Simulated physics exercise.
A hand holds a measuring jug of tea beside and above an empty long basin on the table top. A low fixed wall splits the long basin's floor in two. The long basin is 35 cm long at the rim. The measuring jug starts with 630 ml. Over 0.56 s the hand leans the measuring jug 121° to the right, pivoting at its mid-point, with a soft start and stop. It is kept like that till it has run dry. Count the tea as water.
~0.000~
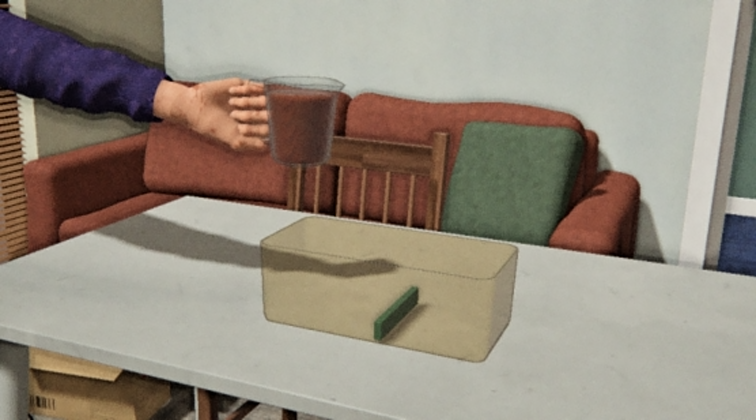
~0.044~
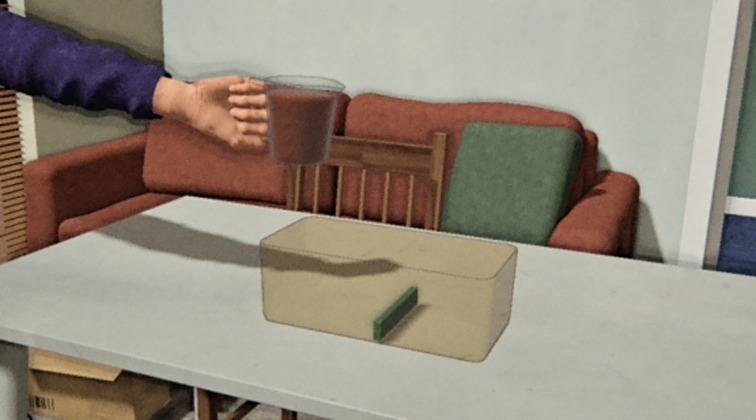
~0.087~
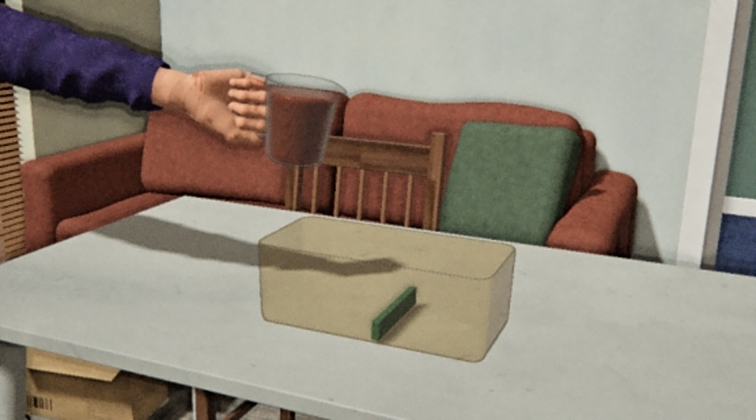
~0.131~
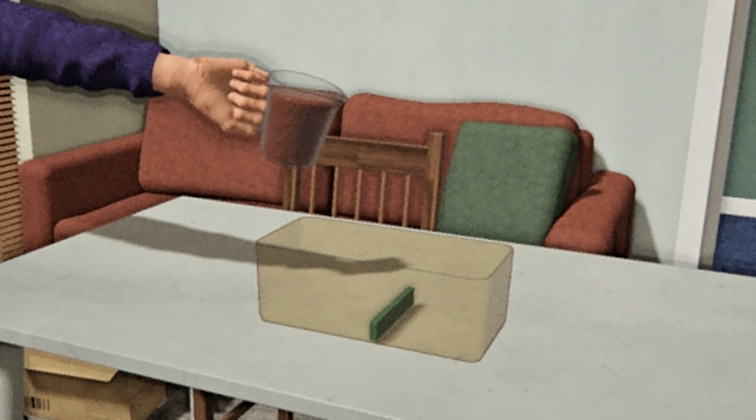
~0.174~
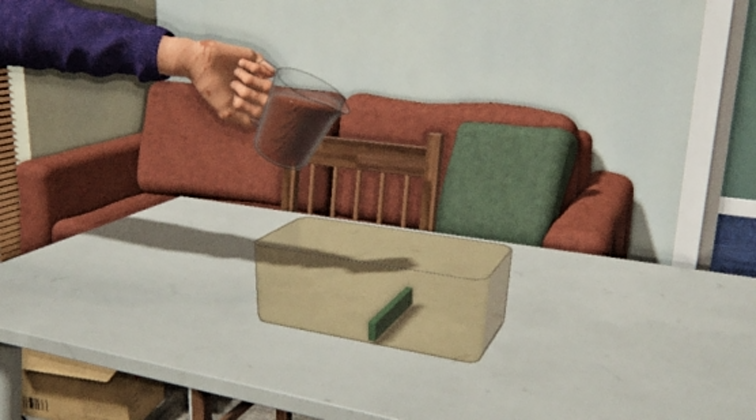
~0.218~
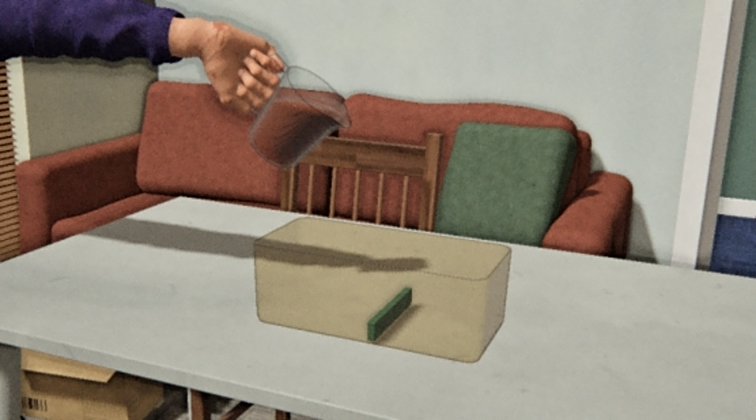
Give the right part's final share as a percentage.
The far part has some 23 per cent.
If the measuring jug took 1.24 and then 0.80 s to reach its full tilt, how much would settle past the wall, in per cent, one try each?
In turn about 35 and 25 per cent.
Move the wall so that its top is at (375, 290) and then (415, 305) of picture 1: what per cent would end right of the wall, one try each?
First 40, then 15 per cent.
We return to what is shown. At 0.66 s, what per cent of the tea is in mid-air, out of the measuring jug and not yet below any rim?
About 10 per cent.
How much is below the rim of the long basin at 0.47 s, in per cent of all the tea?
Some 28 per cent.
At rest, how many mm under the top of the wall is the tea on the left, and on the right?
Left about 14 mm, right about 22 mm.
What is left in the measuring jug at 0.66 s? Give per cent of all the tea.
Near 2 in a hundred.
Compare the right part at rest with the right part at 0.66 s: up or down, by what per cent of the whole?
It goes up by about 8.
Then, 0.47 s in, the tilt is 114° and 37 per cent is still to pour, 21 is left of the wall and 7 right of it.
Then, 0.66 s in, the tilt is 121° and 2 per cent is still to pour, 72 is left of the wall and 15 right of it.
Then, 0.85 s in, the tilt is 121° and 0 per cent is still to pour, 69 is left of the wall and 20 right of it.
Then, 1.06 s in, the tilt is 121° and 0 per cent is still to pour, 70 is left of the wall and 22 right of it.
Finally, 69 per cent lies left of the wall, 23 right of it and 8 outside.
